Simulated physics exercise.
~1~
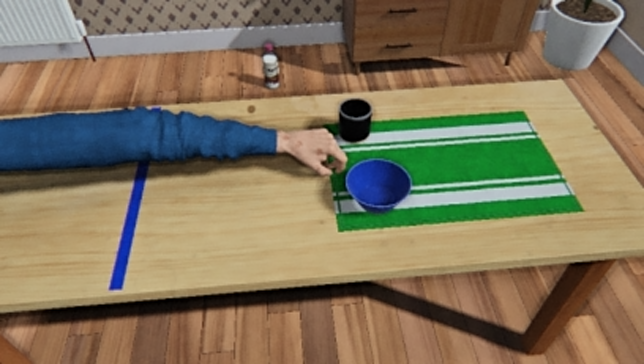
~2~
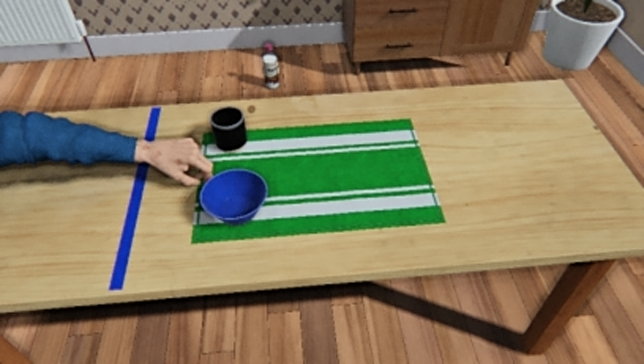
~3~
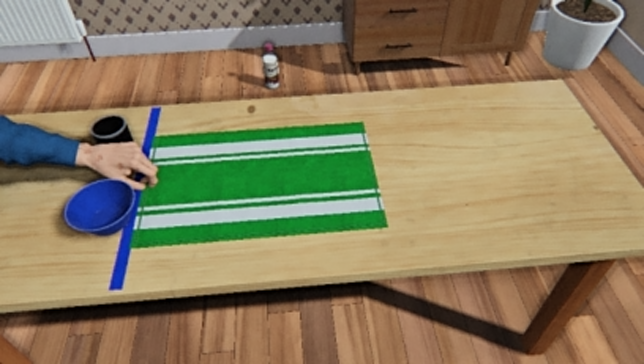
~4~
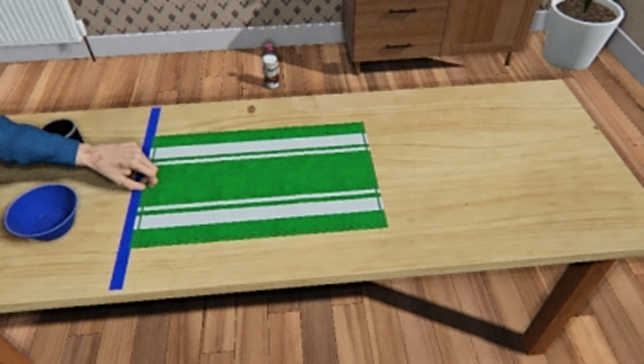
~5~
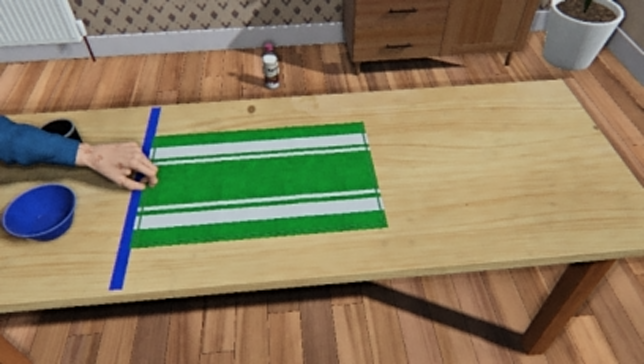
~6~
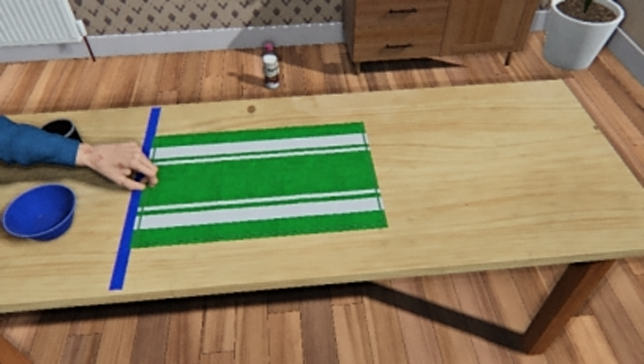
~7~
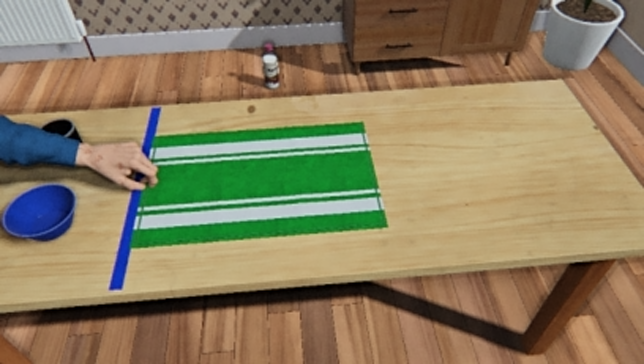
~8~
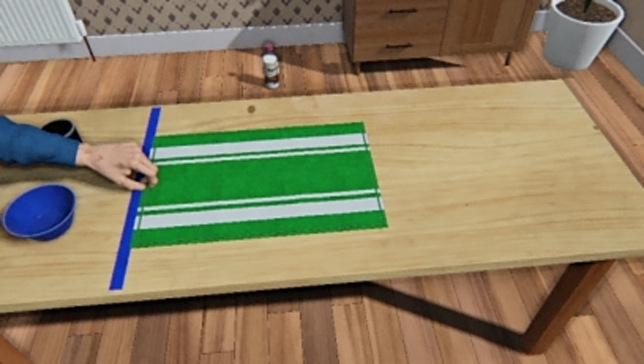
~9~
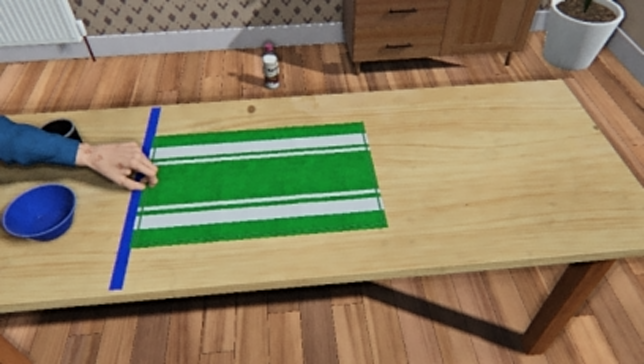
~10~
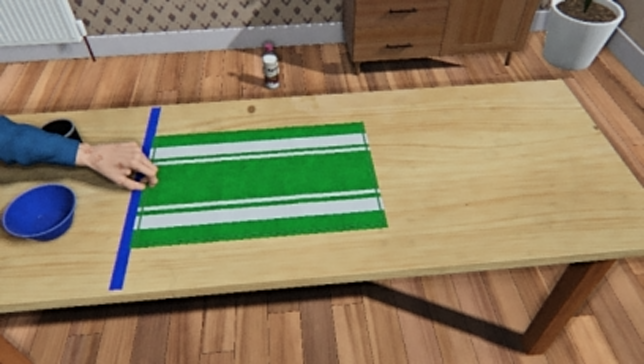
Green place mat pulled left by a hand, stopping at a blue tape line as a blue bowl and black mug slide off.
